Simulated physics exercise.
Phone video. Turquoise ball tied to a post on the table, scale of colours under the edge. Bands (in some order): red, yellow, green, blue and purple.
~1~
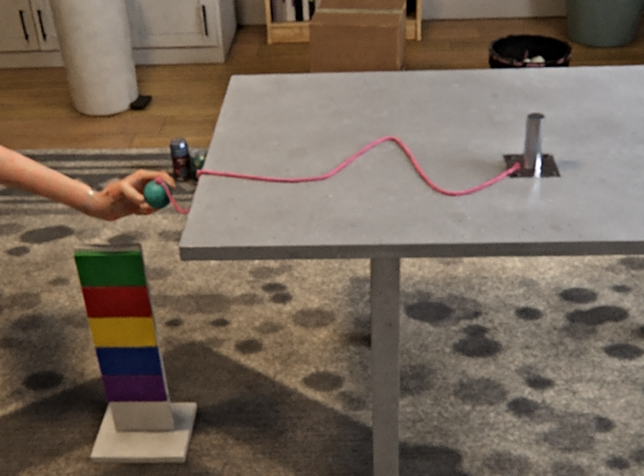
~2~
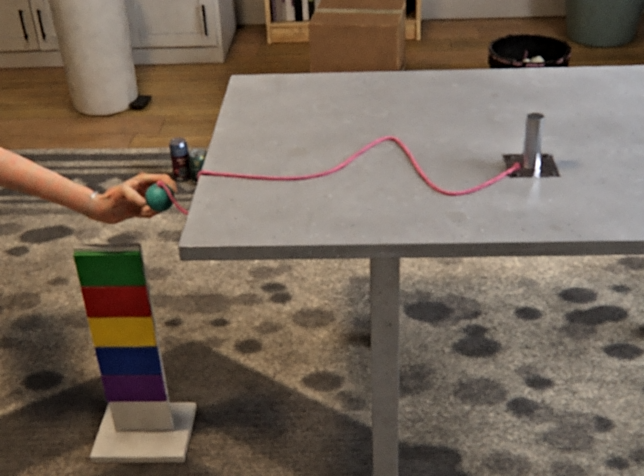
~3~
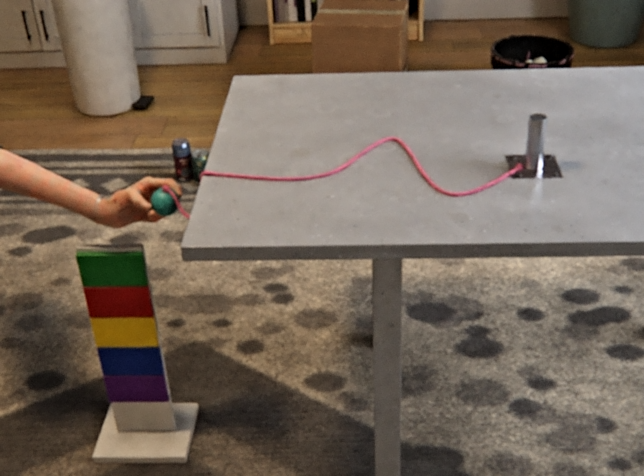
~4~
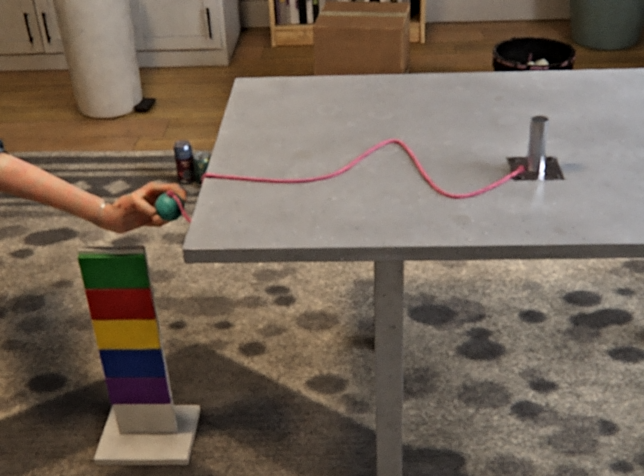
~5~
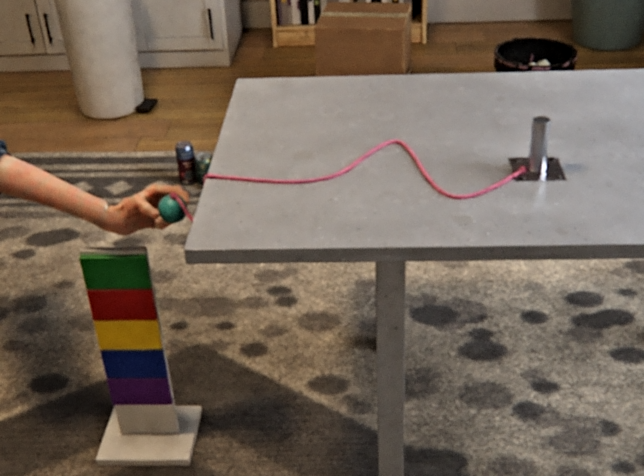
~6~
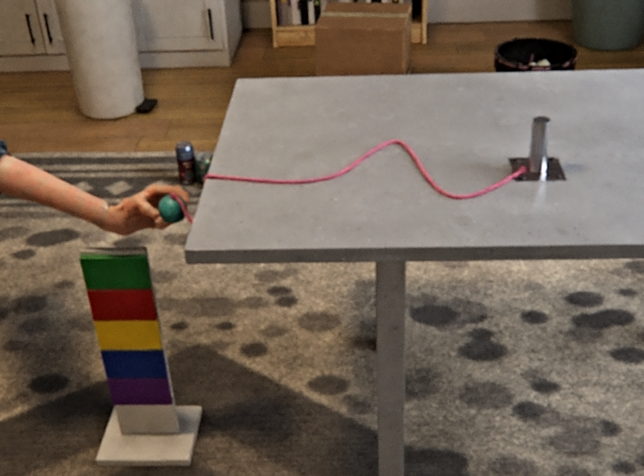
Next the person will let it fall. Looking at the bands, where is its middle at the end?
Its middle is at the blue band.
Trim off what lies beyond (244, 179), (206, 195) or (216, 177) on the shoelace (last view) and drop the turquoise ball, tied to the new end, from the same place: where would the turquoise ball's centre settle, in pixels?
Approximate pixels, cut by cut: (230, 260); (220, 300); (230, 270).
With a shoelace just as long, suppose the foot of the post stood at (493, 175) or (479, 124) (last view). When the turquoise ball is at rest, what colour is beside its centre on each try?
Result 1: Purple. Result 2: Purple.
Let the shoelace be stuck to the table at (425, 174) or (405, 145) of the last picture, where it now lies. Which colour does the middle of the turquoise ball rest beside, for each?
Taking the two tries in turn, you'd get yellow and then red.
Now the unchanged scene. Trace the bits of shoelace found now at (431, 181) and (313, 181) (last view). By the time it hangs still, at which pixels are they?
In that view they sit near (389, 171) and near (210, 204).
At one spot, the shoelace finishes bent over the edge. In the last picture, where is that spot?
Look around (338, 175).
Soon after, ball near (262, 362); level with blue.
Then, ball near (221, 387); level with blue.
At rest, ball near (237, 381); level with blue. The shoelace holds its middle at blue.
